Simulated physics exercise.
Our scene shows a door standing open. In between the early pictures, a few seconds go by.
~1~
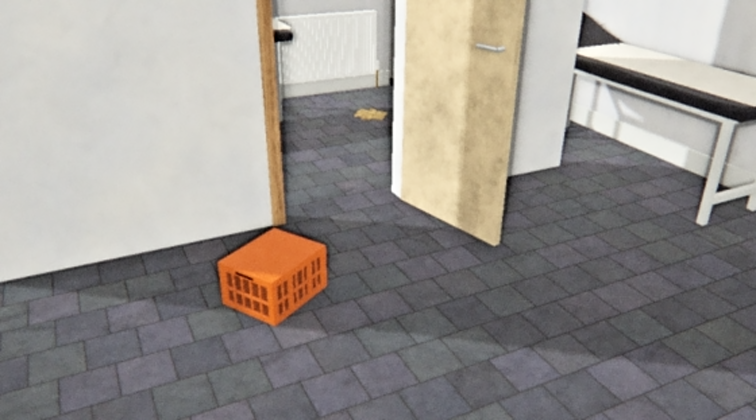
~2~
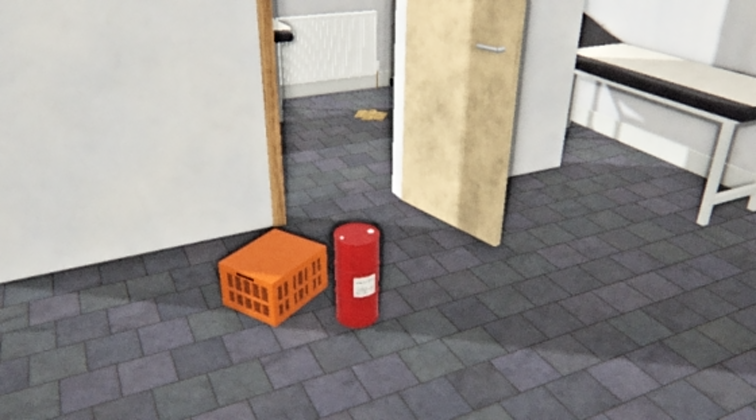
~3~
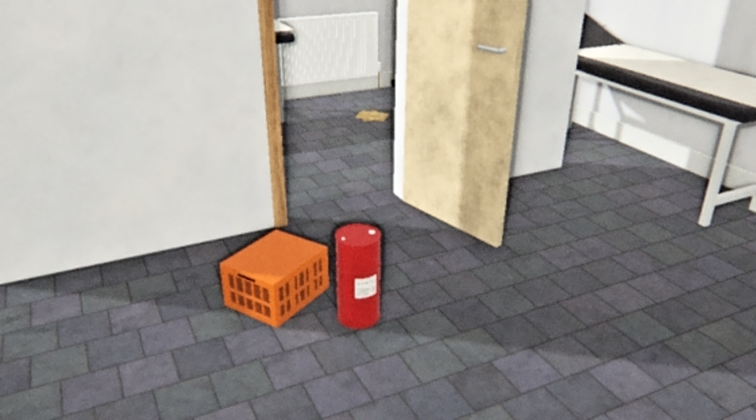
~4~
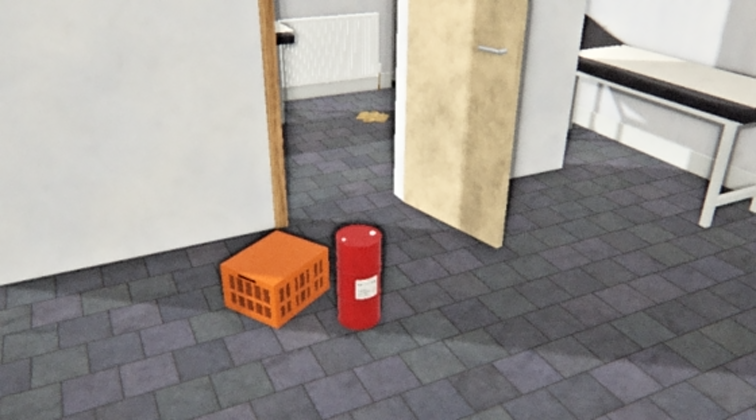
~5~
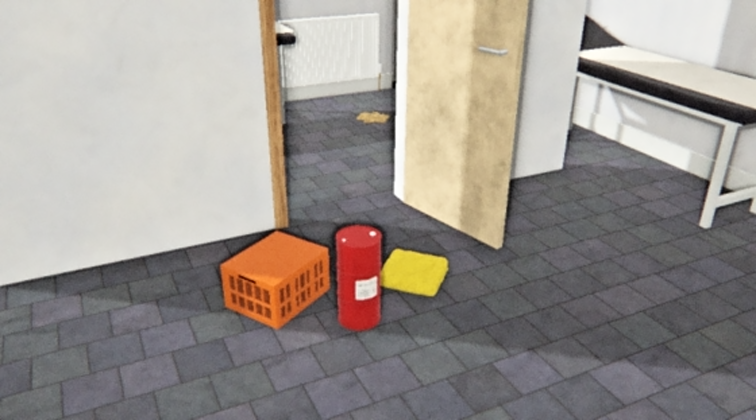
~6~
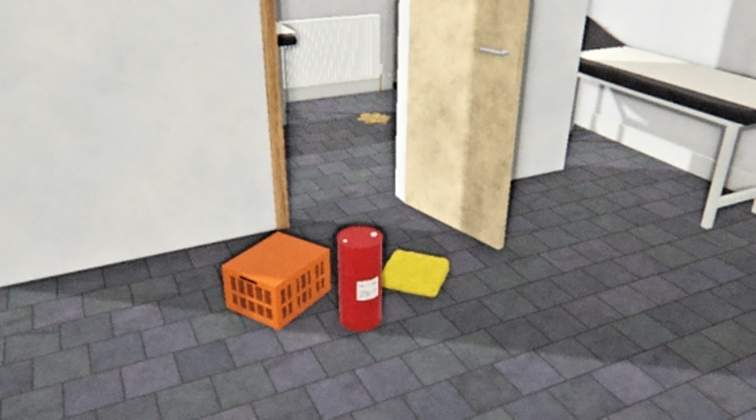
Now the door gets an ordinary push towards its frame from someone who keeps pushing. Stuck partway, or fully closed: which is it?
The attempt works.
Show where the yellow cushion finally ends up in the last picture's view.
End point in the final view: About (410, 277).
Then, 0.80 s after the last picture, door 84° open.
Then, 1.20 s after the last picture, door 65° open; yellow cushion slid a little near (411, 276).
Then, 1.70 s after the last picture, door 41° open; yellow cushion slid a little near (410, 277).
Then, 2.30 s after the last picture, door 11° open; yellow cushion slid a little near (410, 277).
At rest, door 0° open; all 3 in place. Seen from the same camera at the end, yellow cushion near (410, 277).
